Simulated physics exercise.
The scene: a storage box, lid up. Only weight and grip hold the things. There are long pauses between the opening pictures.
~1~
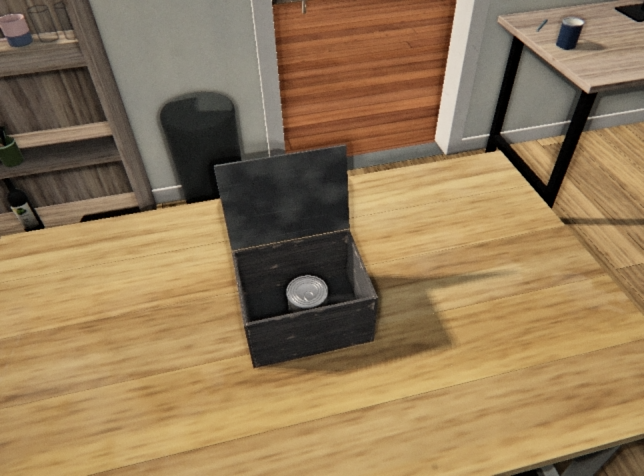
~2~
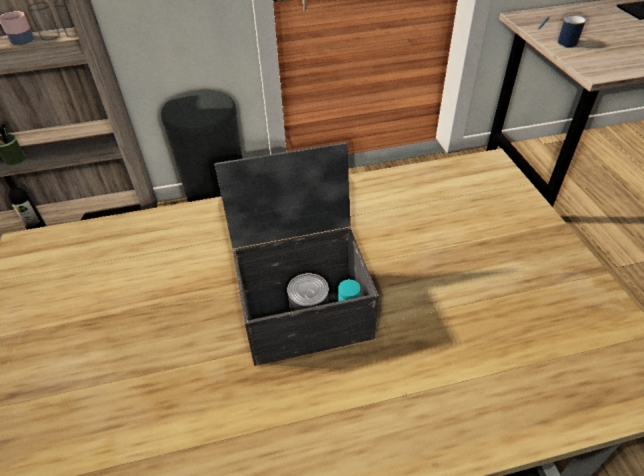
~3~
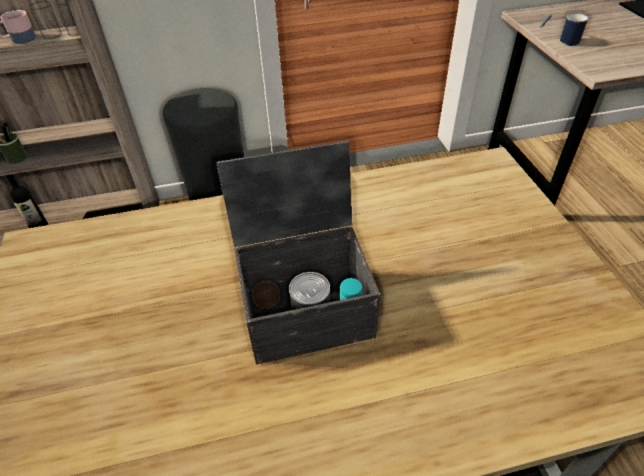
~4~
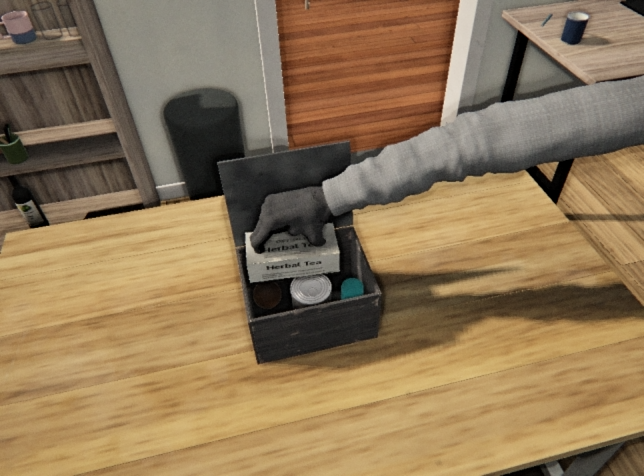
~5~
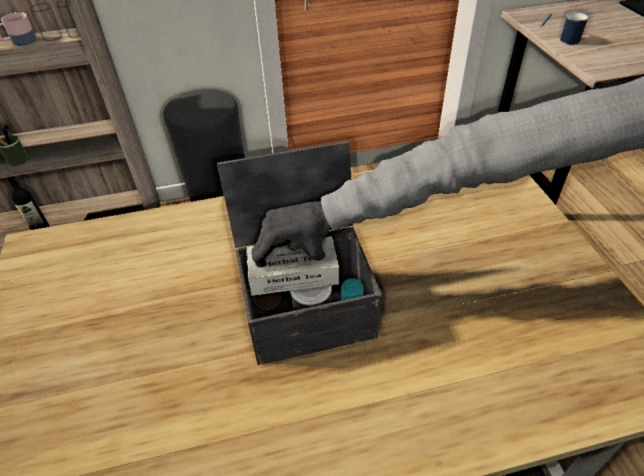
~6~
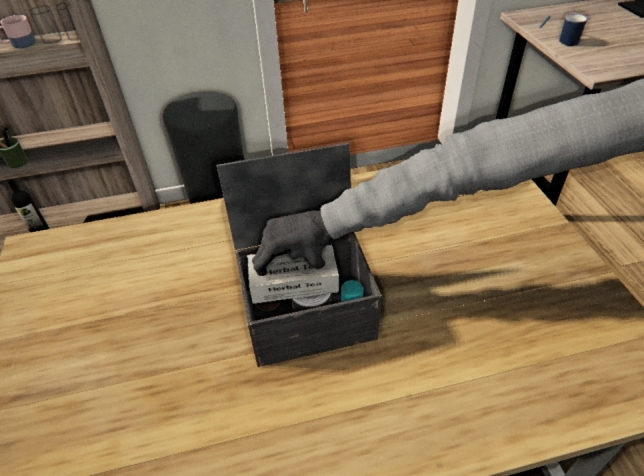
On a wooden table, an open dark box held a round tin, then a small teal item and a dark brown one appeared beside it, before a gray-sleeved arm lowered a white herbal tea carton inside.
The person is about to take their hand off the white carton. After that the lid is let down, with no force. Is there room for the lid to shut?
It shuts flat.
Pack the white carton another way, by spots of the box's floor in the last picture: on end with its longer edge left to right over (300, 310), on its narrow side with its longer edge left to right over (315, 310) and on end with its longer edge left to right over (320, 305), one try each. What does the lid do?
In the first case it is held up; in the second case it will not close; in the third case it is held up.
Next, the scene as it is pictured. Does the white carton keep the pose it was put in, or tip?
The white carton stays as placed.
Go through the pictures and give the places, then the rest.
The last thing is not in view yet, in the first frame.
The last thing is not in view yet; black tin (309, 301), in the second frame.
The last thing is not in view yet; brown ball (266, 295), in the third frame.
Coming down; white carton (292, 252), in the fourth frame.
Coming down; white carton (293, 265), in the fifth frame.
In place under the hand; white carton (293, 274), in the sixth frame.
Then, 1.10 s past the last view, lid starting down; white carton displaced a little near (294, 284).
Then, 1.60 s past the last view, lid 58° above the rim; white carton displaced a little near (294, 284).
Then, 1.80 s past the last view, lid 31° above the rim; white carton displaced a little near (294, 284).
Then, 2.00 s past the last view, lid shut; white carton displaced a little near (294, 284).
Finally, lid shut; all 4 still in place. Final places as the last picture's camera would see them, white carton near (294, 284).
